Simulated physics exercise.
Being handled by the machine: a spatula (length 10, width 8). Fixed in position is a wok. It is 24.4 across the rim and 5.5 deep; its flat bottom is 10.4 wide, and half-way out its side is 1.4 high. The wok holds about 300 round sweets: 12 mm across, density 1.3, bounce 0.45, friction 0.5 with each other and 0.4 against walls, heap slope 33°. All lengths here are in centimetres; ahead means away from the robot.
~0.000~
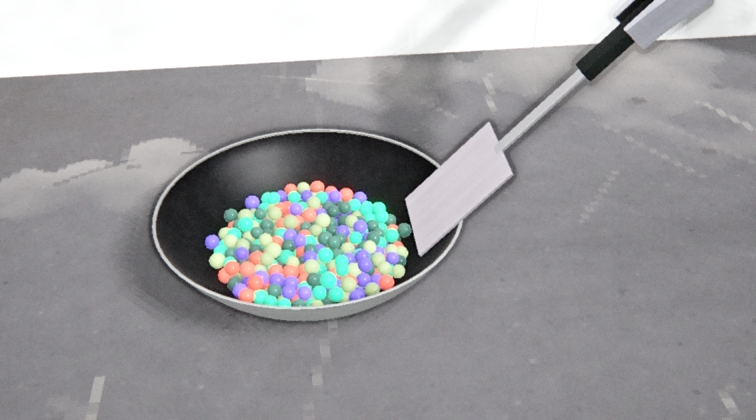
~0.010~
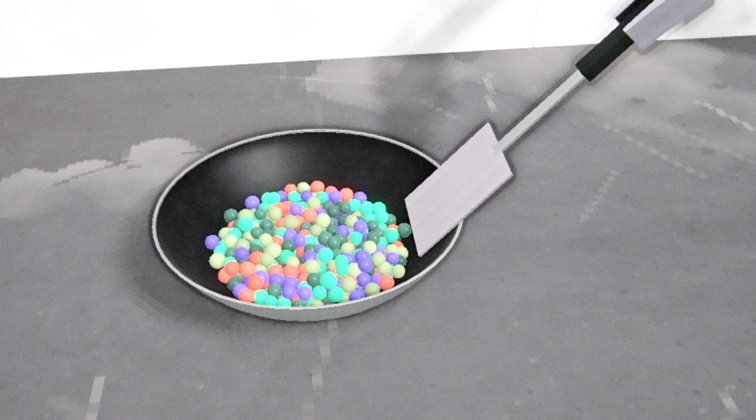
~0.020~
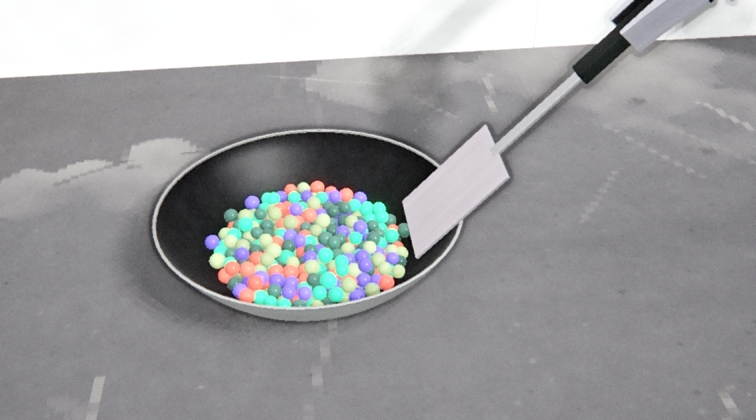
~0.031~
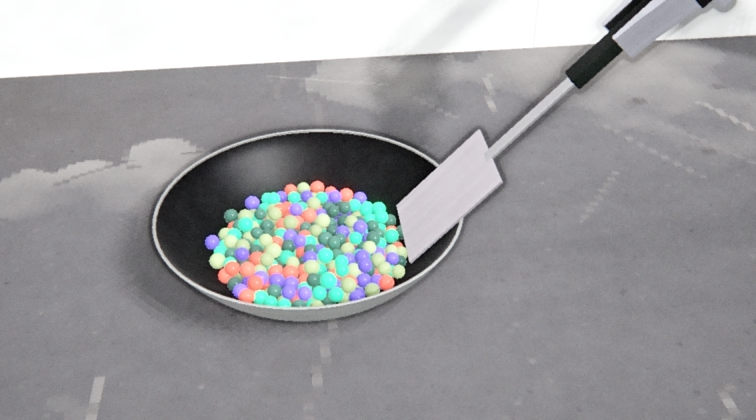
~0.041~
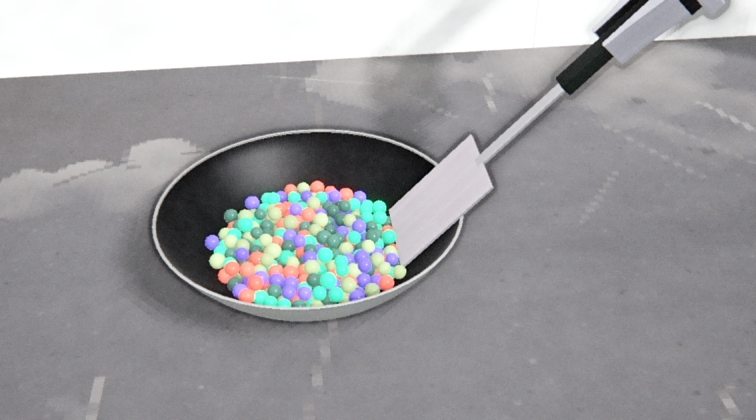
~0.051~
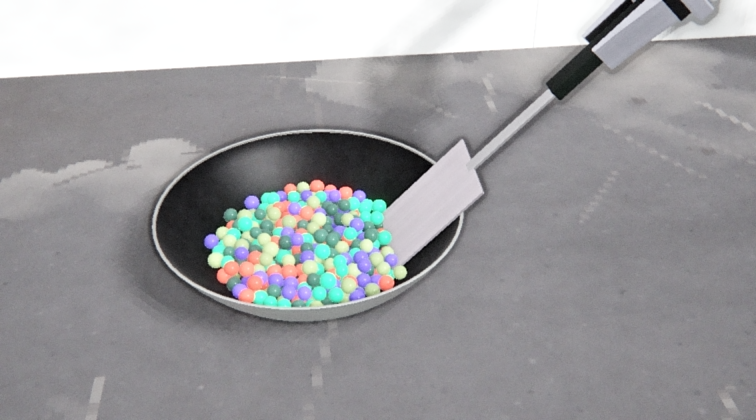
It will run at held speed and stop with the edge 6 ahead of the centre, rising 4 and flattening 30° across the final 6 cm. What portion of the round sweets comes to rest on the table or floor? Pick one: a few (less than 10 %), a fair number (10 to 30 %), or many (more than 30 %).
A few, less than 10 %.
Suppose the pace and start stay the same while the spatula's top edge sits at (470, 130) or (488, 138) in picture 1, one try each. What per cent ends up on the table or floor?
First try around 5 percent, second around 5 percent.
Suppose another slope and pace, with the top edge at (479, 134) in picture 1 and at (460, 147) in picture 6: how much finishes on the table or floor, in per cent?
It comes to something like 0 %, give or take.
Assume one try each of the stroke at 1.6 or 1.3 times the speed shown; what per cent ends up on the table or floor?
The two tries give roughly 15 and 15 in a hundred.
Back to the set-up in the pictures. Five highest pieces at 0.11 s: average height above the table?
Roughly 5 cm above the table.
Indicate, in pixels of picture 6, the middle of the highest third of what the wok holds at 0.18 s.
I'd put it somewhere near (227, 233).
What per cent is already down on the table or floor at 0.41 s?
Share at that moment: Roughly 5 %.
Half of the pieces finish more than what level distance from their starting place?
Level distance of roughly 4 cm.
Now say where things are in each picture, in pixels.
In the first picture, the spatula top edge at (500, 147), sloping 46°; upper third of the load around (310, 239), from x 210 to 405, top at y 190; 303 in the wok.
In the second picture, the spatula top edge at (500, 148), sloping 46°; upper third of the load around (310, 239), from x 210 to 405, top at y 190.
In the third picture, the spatula top edge at (497, 150), sloping 46°; upper third of the load around (310, 239), from x 210 to 405, top at y 190.
In the fourth picture, the spatula top edge at (490, 155), sloping 46°; upper third of the load around (310, 239), from x 210 to 400, top at y 190.
In the fifth picture, the spatula top edge at (482, 160), sloping 46°; upper third of the load around (311, 239), from x 210 to 400, top at y 190.
In the sixth picture, the spatula top edge at (473, 165), sloping 46°; upper third of the load around (313, 240), from x 210 to 400, top at y 185; 303 in the wok.
After 0.11 s, sloping 46°, highest piece 5 above the table; 303 in the wok.
After 0.18 s, sloping 34°, highest piece 6 above the table; 303 in the wok.
After 0.41 s, sloping 16°, highest piece 7 above the table; 287 in the wok, 15 on the table or floor, 1 on the blade or in flight.
After 1.46 s, sloping 16°, highest piece 5 above the table; 286 in the wok, 17 on the table or floor.
In the end, 286 in the wok, 17 on the table or floor. That is 6 % on the table or floor.
